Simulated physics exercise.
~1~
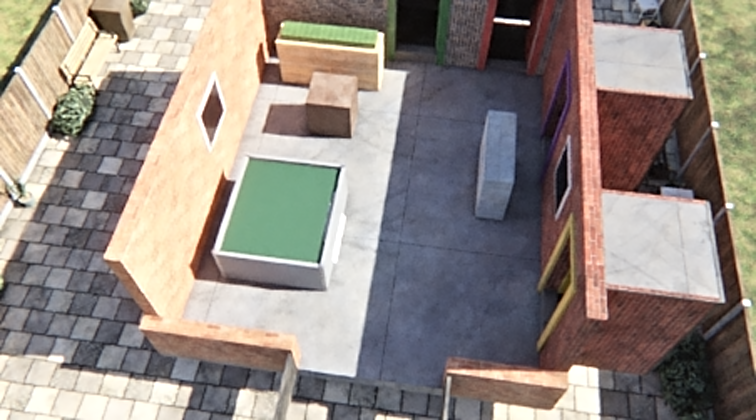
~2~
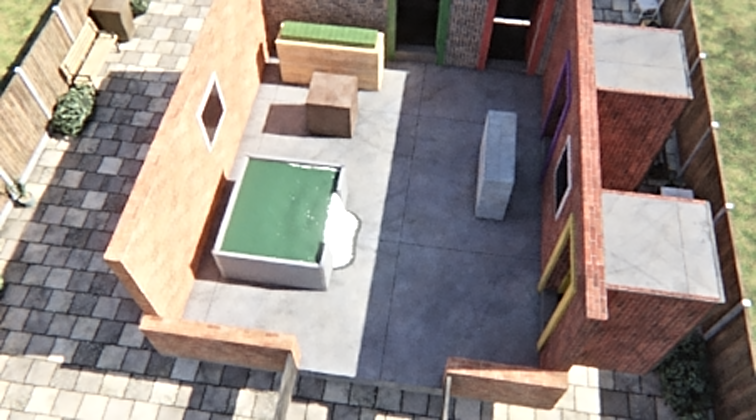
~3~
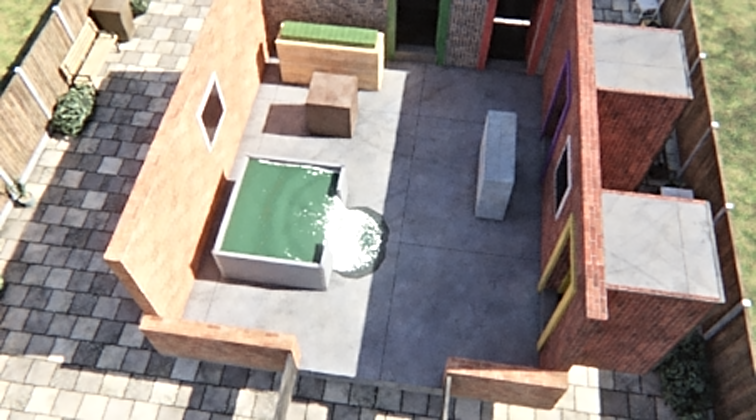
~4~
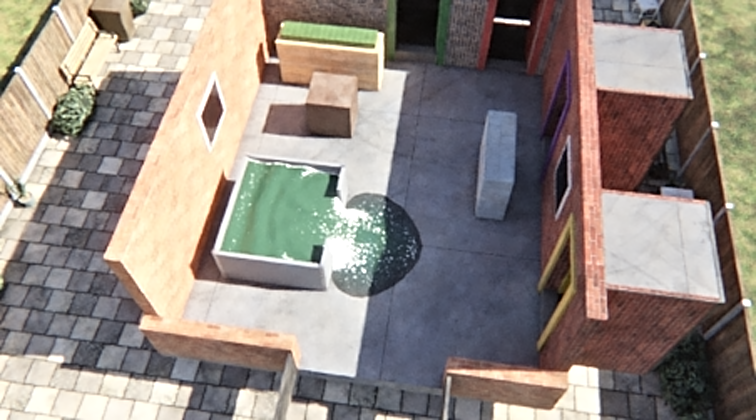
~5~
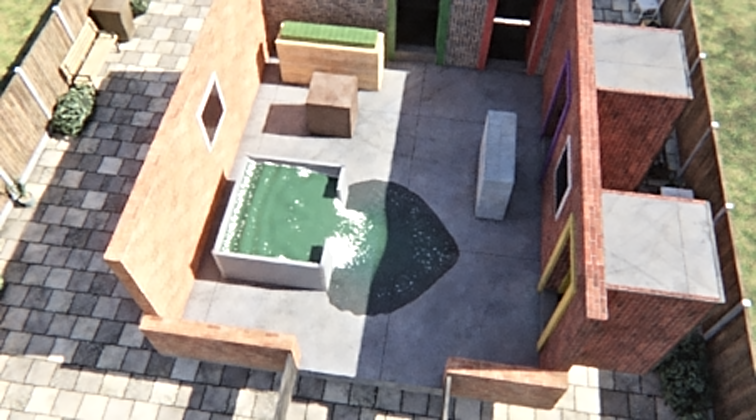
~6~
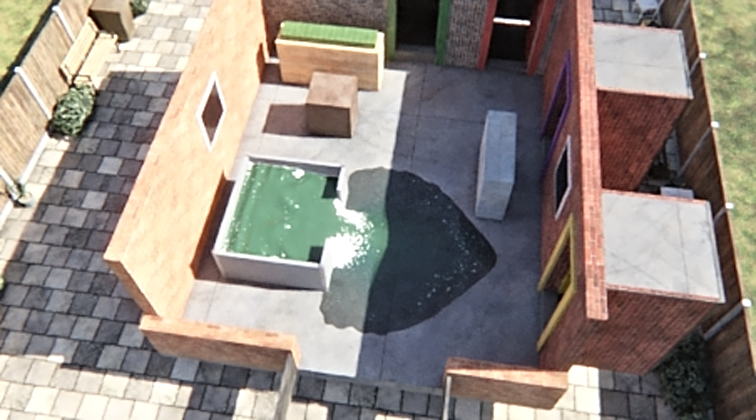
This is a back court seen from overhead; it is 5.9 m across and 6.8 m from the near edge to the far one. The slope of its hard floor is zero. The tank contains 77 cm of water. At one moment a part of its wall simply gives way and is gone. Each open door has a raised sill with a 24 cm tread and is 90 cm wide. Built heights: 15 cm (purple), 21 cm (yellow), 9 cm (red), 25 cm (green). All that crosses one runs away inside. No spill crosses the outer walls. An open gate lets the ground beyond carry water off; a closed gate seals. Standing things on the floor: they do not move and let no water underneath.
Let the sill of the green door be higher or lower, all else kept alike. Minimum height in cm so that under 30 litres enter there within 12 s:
5.5 cm.
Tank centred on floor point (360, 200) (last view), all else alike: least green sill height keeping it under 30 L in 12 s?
You'd need some 9.5 cm.
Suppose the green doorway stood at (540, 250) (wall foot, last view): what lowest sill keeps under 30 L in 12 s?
Minimum: Close to 21 cm.
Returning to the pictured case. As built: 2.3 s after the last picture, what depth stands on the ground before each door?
In cm: Purple 4, yellow 23, red 10, green 2.
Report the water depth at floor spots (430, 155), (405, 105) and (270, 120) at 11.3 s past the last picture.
The depths come to about 5, 6 and 4 cm.
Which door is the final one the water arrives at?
Green, last of all.
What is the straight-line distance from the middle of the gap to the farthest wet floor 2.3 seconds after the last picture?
Close to 5.6 metres, I'd say.
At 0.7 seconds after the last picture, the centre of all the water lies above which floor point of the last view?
I'd say around (335, 239).
Then, 0.7 s after the last picture water covers 35 % of the floor, deepest (42 cm) near (340, 241); it has not reached the green door.
Then, 2.3 s after the last picture water covers 50 % of the floor, deepest (27 cm) near (340, 241); it has not reached the green door.
Then, 11.3 s after the last picture water covers 95 % of the floor, deepest (9 cm) near (216, 216); 7 cm at the green door, 0 litres in over its 25 cm sill.
At the green door as built, the water peaked near 10 cm, 8.1 s after the last picture.
With a sill of 4.5 cm, 48 litres would have come in within the 12 s; with 6.5 cm, 16 litres. So under 30 litres takes about 5.5 cm.
